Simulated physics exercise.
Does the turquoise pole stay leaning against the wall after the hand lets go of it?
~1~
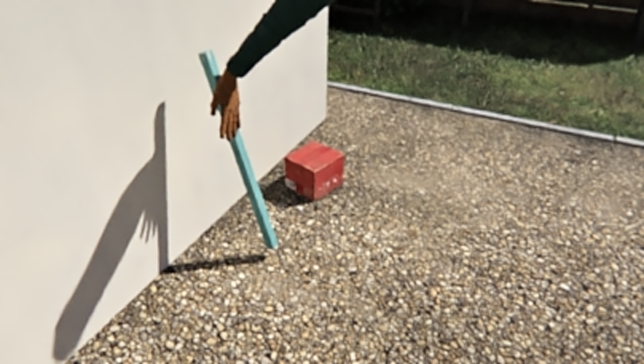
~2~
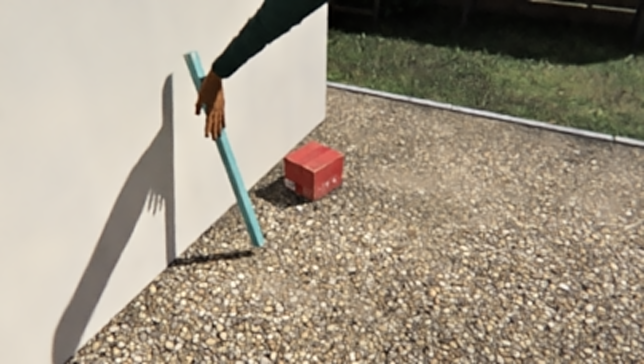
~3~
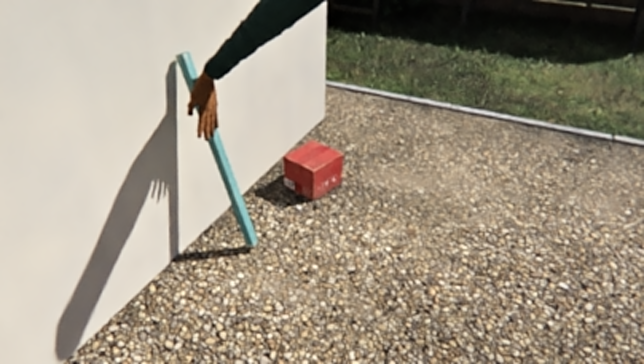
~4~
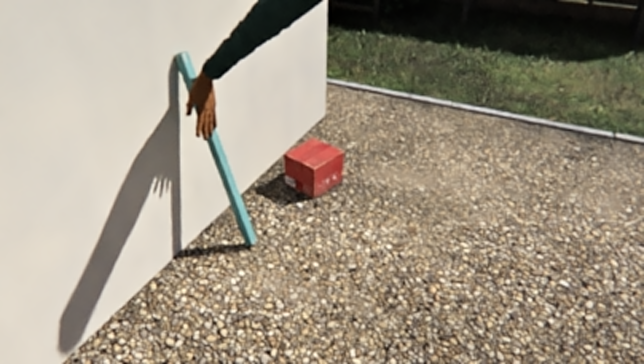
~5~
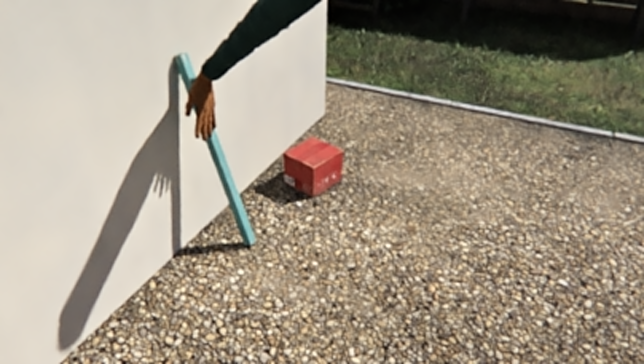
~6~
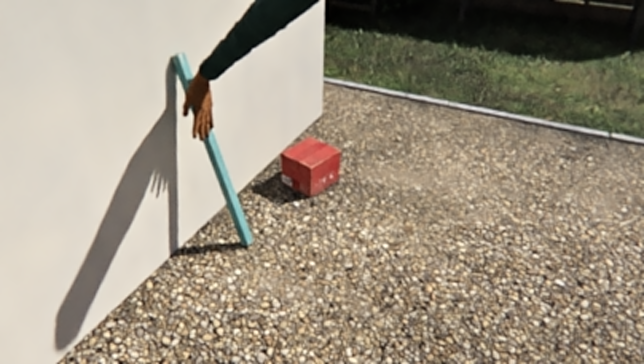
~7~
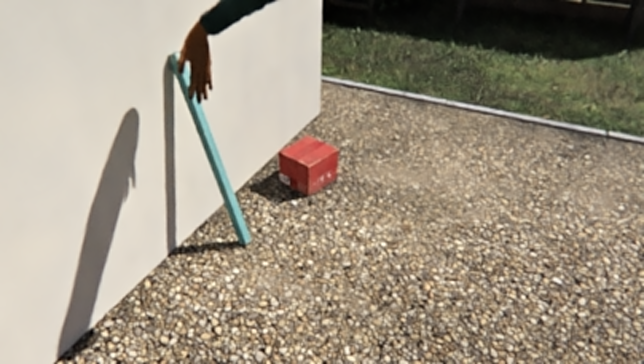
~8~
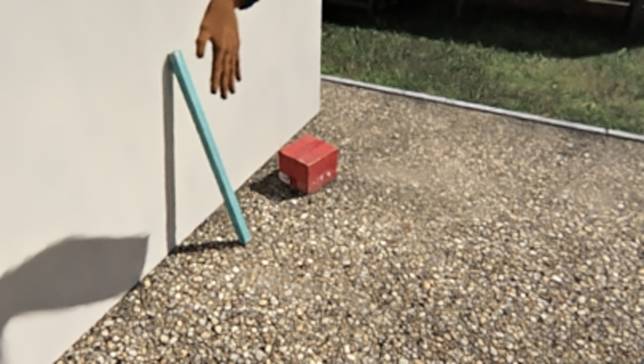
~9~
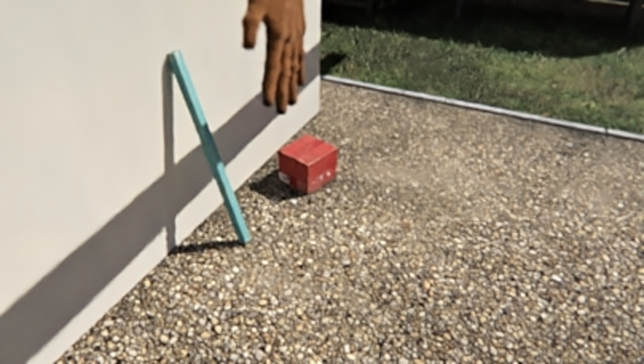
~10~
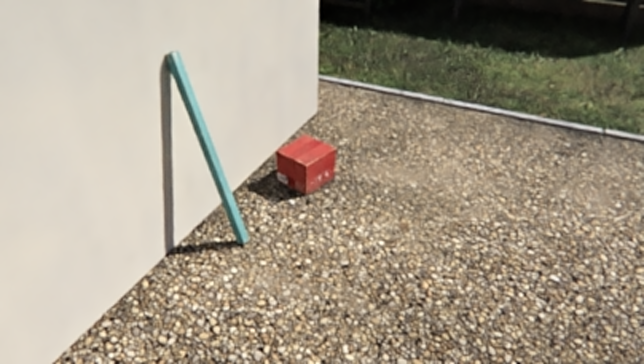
Yes, the turquoise pole stays up, still leaning against the wall after the hand has gone.
Hand leaning a turquoise pole against a pale wall near a red box, then letting go and withdrawing as the pole stays propped.
